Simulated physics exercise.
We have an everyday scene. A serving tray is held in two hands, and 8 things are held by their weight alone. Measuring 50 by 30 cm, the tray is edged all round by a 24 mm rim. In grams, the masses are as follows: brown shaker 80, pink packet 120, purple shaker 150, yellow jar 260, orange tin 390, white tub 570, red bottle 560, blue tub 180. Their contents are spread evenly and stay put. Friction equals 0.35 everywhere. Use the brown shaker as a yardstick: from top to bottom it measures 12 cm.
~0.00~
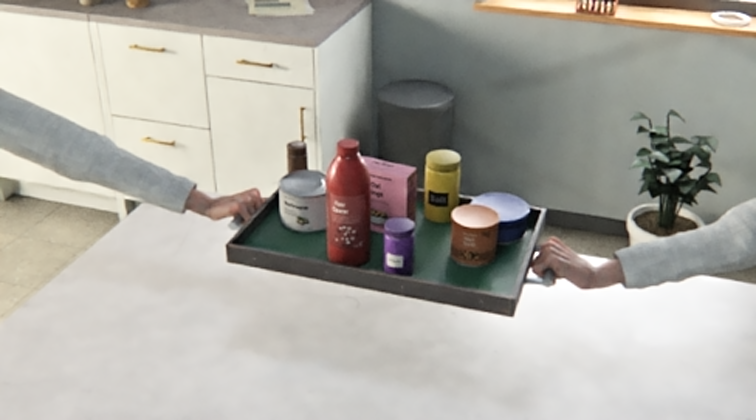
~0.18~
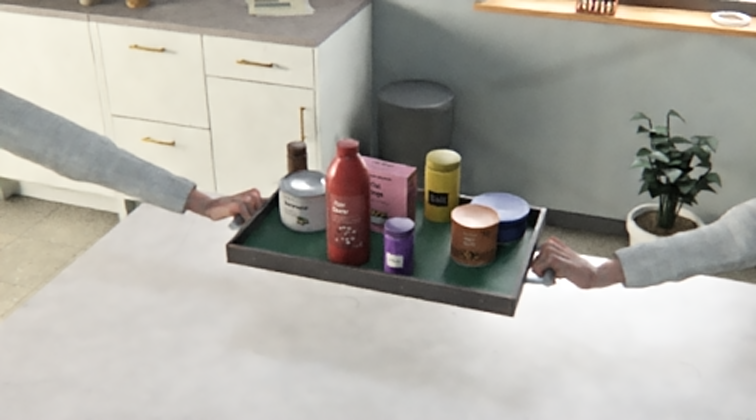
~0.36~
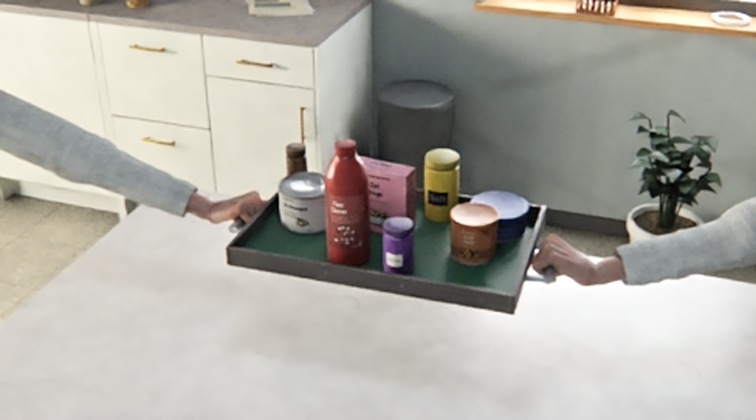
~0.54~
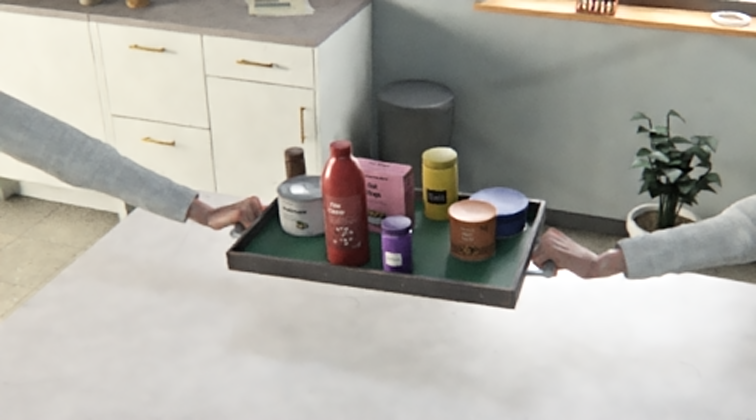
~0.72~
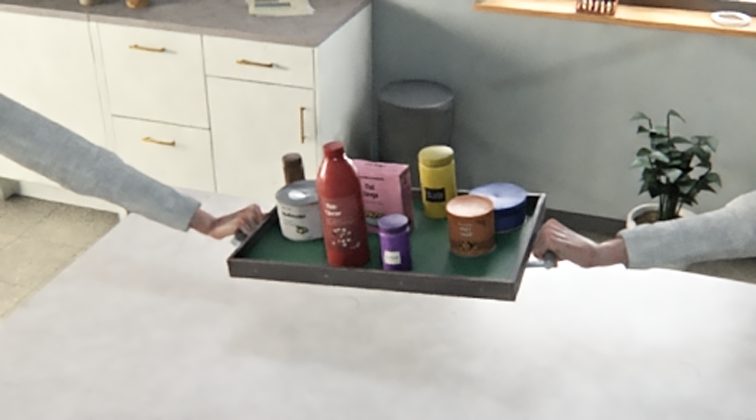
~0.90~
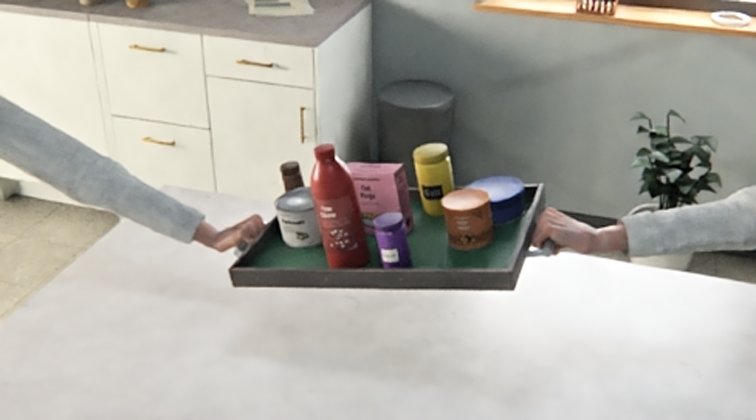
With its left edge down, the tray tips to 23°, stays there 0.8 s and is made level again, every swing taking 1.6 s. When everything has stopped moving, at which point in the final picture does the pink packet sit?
The pink packet sits at (358, 192).
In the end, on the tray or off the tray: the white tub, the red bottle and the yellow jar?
Afterwards, the white tub stays on its support, the red bottle leaves its support, and the yellow jar leaves its support.
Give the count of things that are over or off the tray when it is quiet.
Altogether, 4.
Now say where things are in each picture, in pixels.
Tray level; pink packet (381, 196), in the first frame.
Tray level; yellow jar (442, 186); orange tin (474, 236), in the second frame.
Tray at 1°, left edge down; white tub (308, 202); red bottle (347, 202), in the third frame.
Tray at 3°, left edge down; blue tub (498, 213), in the fourth frame.
Tray at 7°, left edge down; purple shaker (396, 246); yellow jar (438, 182), in the fifth frame.
Tray at 12°, left edge down; pink packet (374, 199); orange tin (469, 220), in the sixth frame.
Around 2.00 s, tray at 23°, left edge down; brown shaker now off the tray; pink packet shifted 4 cm near (349, 207); red bottle shifted 14 cm.
Around 2.70 s, tray at 22°, left edge down; purple shaker, yellow jar and red bottle now off the tray; pink packet shifted 5 cm near (349, 206); blue tub shifted 16 cm.
Finally (4.5 s), off the tray, brown shaker, purple shaker, yellow jar and red bottle; not toppled but over 5 cm from the start, orange tin and blue tub; the other 2 still in place (within 5 cm). In the last view, pink packet near (358, 192).
